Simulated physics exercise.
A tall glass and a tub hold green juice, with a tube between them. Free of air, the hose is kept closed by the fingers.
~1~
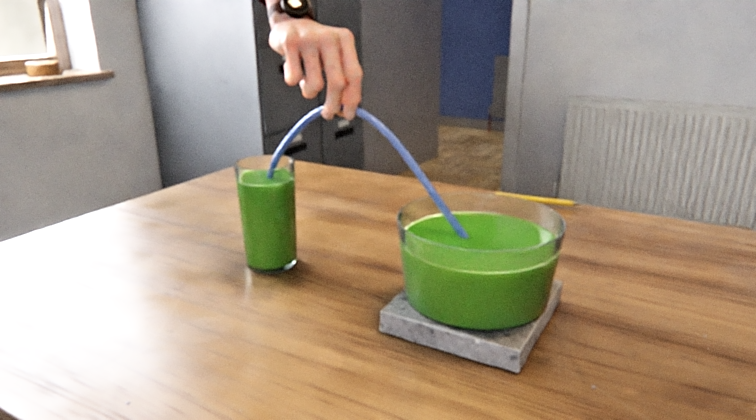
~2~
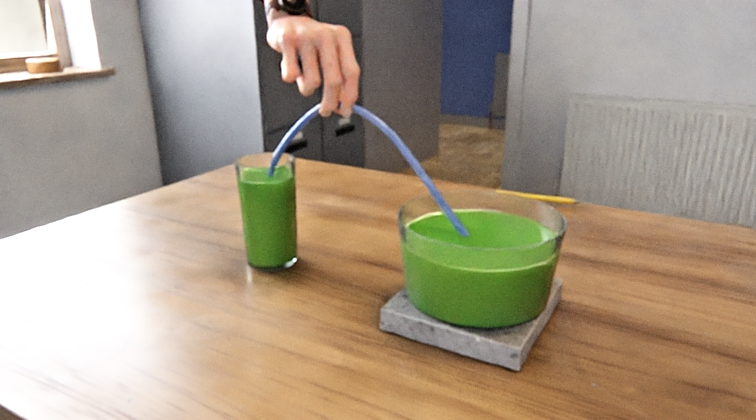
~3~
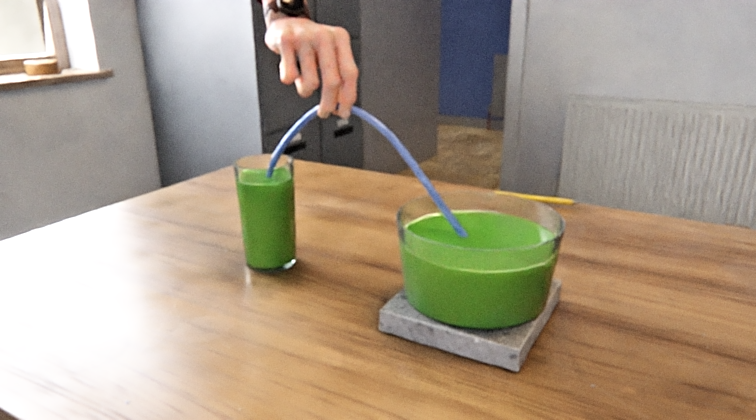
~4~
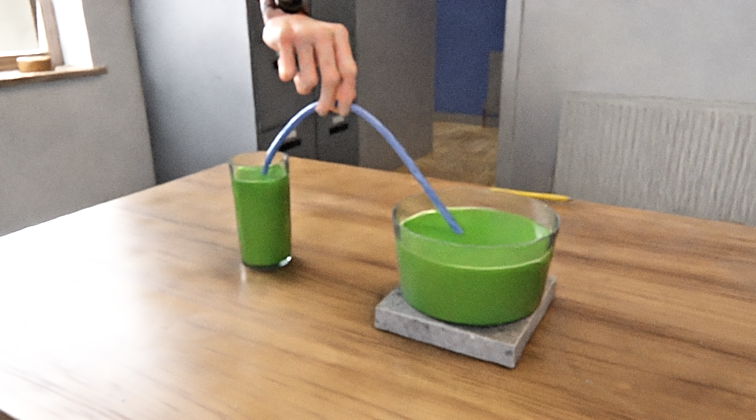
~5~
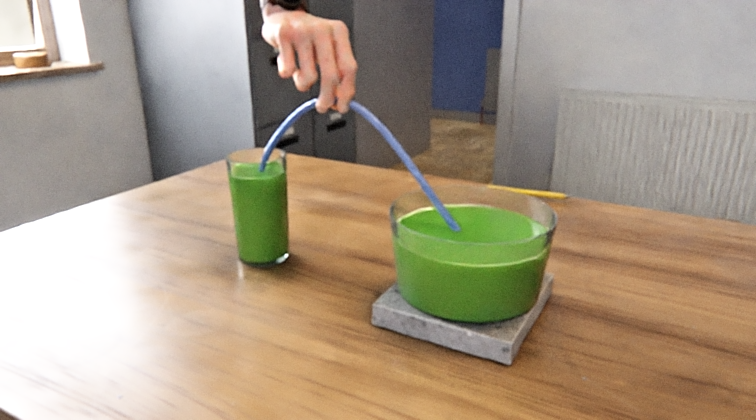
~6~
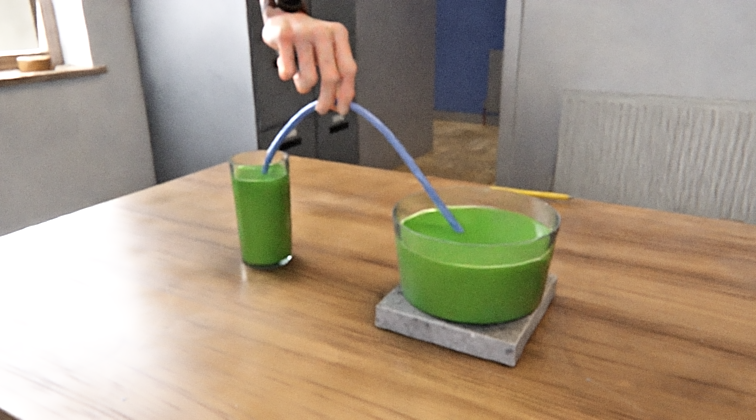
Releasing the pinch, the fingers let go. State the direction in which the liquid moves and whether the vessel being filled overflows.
Answer. Green juice goes: Towards the right; receiving: Does not overflow.
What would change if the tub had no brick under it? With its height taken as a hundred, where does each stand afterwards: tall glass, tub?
50 % and 80 %, in order.
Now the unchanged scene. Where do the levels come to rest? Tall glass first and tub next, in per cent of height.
Final levels, respectively: 65 per cent and 75 per cent.
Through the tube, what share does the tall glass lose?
20 per cent, roughly.
Soon after, the tall glass is about three quarters full; the tub is about three quarters full.
Later, the tall glass is about two thirds full; the tub is about three quarters full.
In the end, the tall glass is about two thirds full; the tub is about three quarters full; the two surfaces are level.
